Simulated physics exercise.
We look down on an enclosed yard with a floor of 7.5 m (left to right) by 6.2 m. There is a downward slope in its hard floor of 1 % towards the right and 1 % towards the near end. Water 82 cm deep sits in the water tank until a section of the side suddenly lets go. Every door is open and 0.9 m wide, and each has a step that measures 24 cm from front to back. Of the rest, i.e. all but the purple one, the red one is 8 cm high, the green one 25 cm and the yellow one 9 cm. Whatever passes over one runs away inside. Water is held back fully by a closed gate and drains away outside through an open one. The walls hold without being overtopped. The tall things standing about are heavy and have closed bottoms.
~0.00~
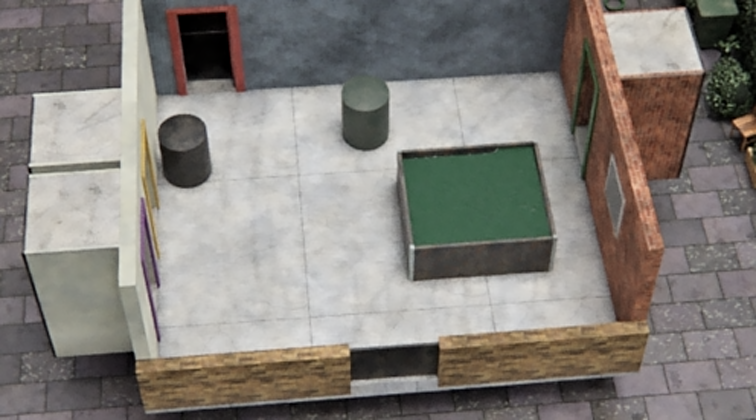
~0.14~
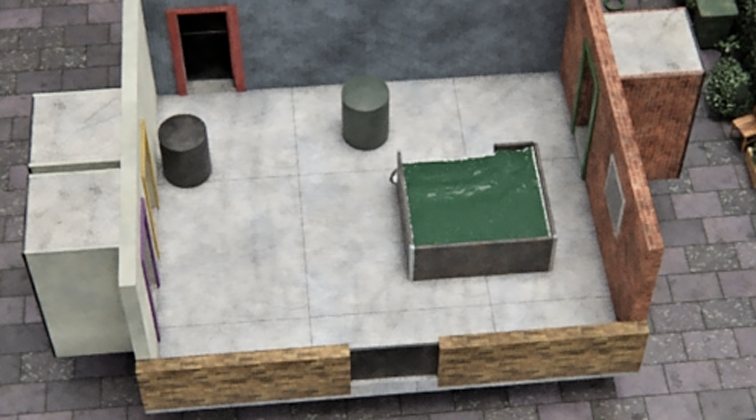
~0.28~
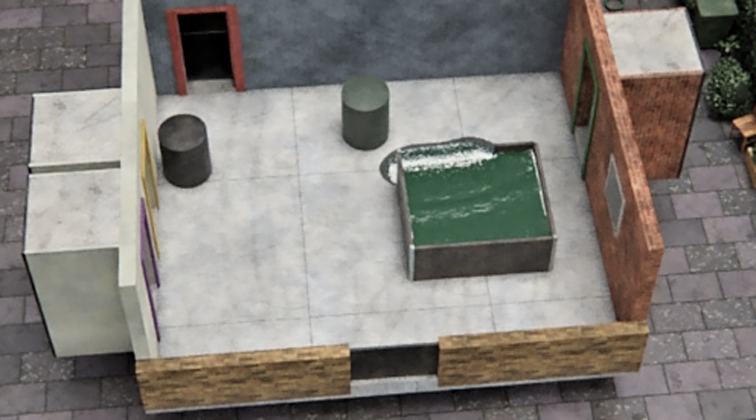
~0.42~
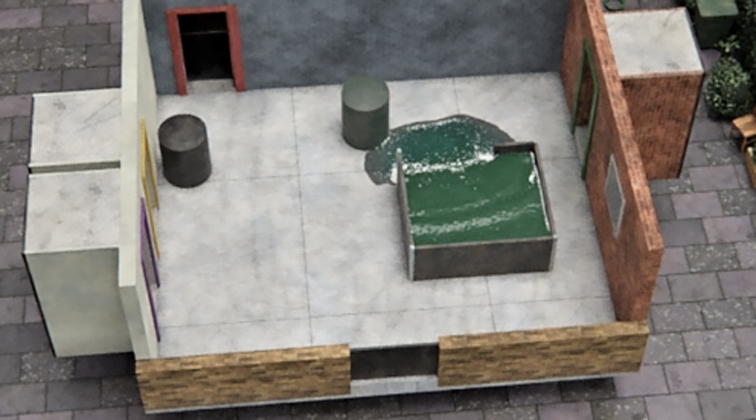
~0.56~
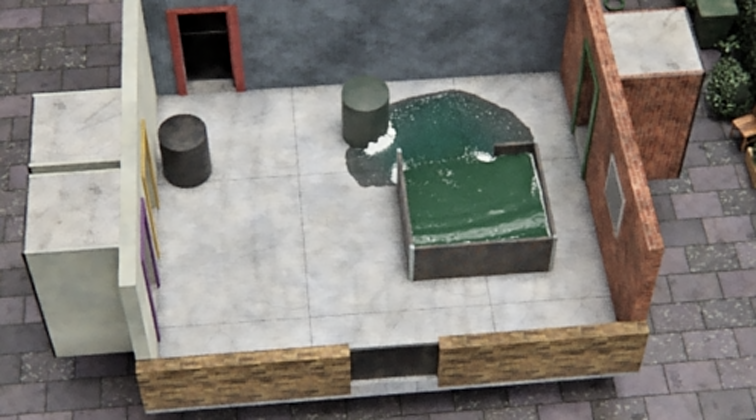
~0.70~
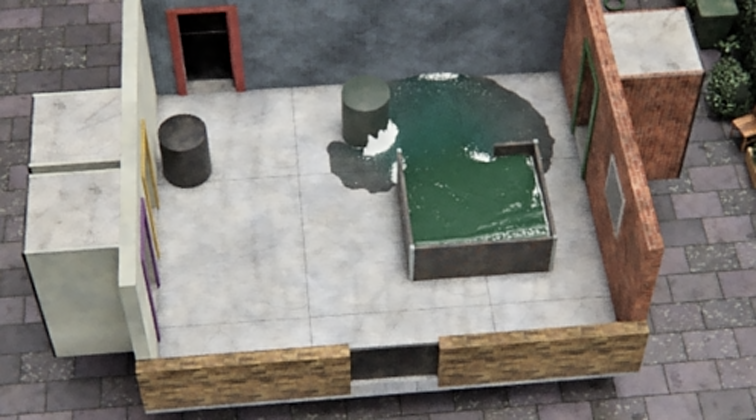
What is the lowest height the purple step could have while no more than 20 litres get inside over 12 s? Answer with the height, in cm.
10 cm.
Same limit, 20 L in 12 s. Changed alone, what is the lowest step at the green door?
For green, a step near 12.5 cm.
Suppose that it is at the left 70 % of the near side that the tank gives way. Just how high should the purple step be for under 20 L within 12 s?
Then something near 21 cm.
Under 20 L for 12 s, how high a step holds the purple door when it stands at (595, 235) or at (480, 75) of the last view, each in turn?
About 6.5 and 34 cm.
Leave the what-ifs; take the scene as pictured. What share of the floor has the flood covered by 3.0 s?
Roughly 55 percent.
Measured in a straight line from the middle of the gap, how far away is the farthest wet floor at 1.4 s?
About 3.4 m.
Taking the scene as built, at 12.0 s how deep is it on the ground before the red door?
Depth: Near 4.0 cm.
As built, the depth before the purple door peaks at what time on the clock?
Some 9.5 s, more or less.
After 1.4 s water covers 20 % of the floor, deepest (56 cm) near (412, 90); it has not reached the purple door.
After 3.0 s water covers 55 % of the floor, deepest (43 cm) near (557, 81); it has not reached the purple door.
After 12.0 s water covers 100 % of the floor, deepest (16 cm) near (407, 368); 10 cm at the purple door, 0 litres in over its 15 cm step.
At the purple door as built, the water arrived by 4.1 s and peaked near 15 cm at 9.6 s.
With a step of 9 cm, 28 litres would have come in within the 12 s; with 12.5 cm, 5 litres. So under 20 litres takes about 10 cm.
